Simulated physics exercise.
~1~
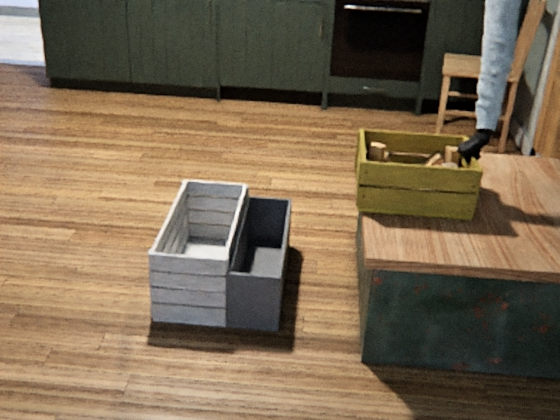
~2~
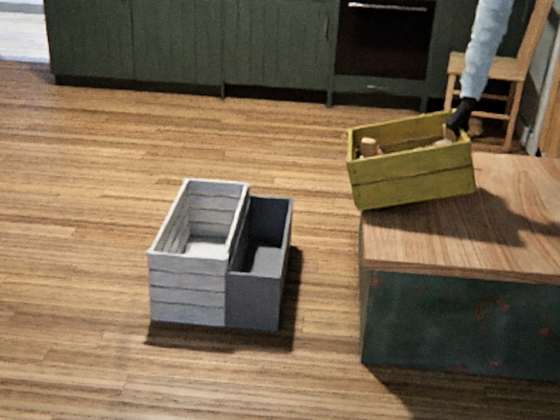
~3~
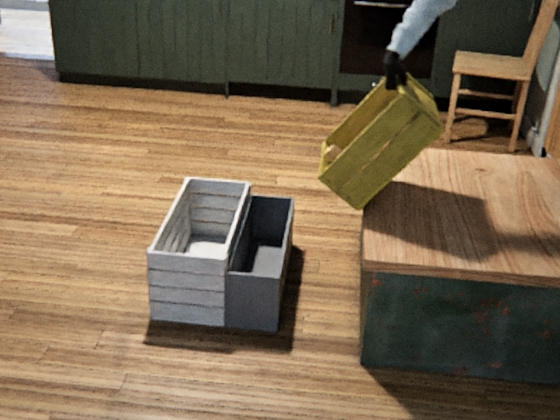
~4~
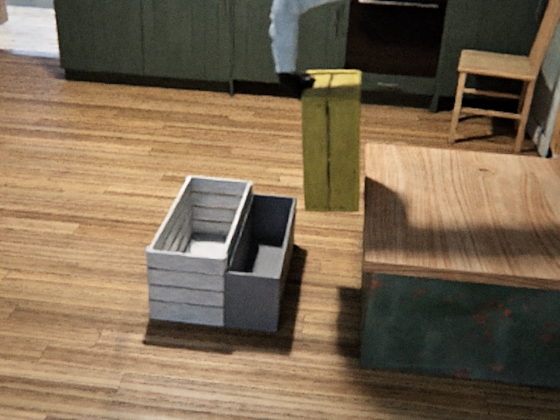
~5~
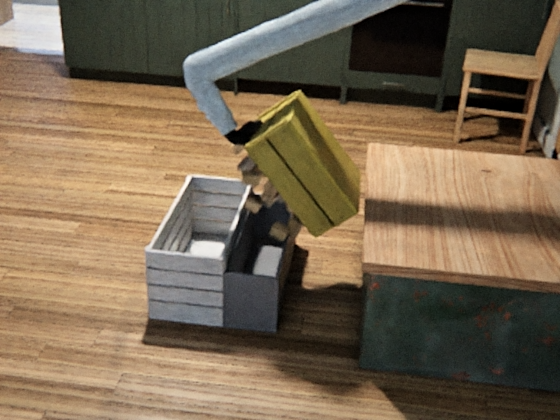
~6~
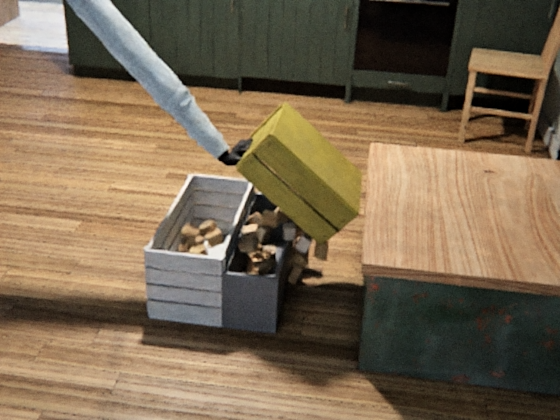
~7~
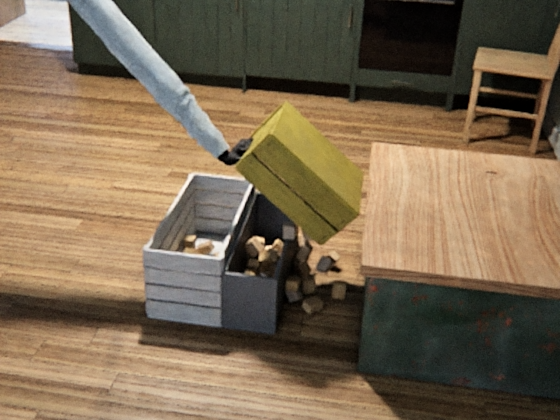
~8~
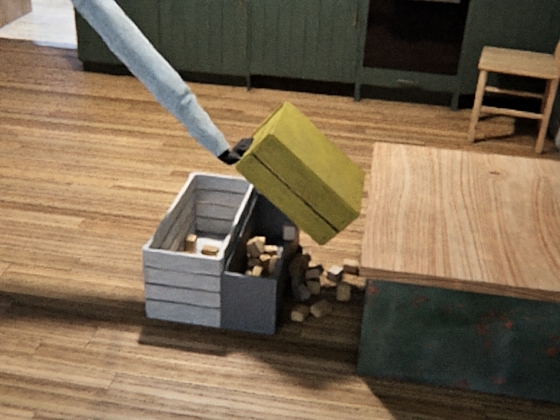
A yellow crate of small wooden blocks sits at the left end of a wood-topped bench, gripped by a black hand on a pale blue arm. The arm lifts and tips the crate leftward off the bench, turning it past upright above two open boxes on the floor, one dark grey and one white. Blocks begin to tumble out as it tilts further. They drop into both boxes, while others spill onto the floor between the grey one and the bench. Finally the crate hangs still, nearly upside down, with blocks in both boxes and a scattered pile beside them.
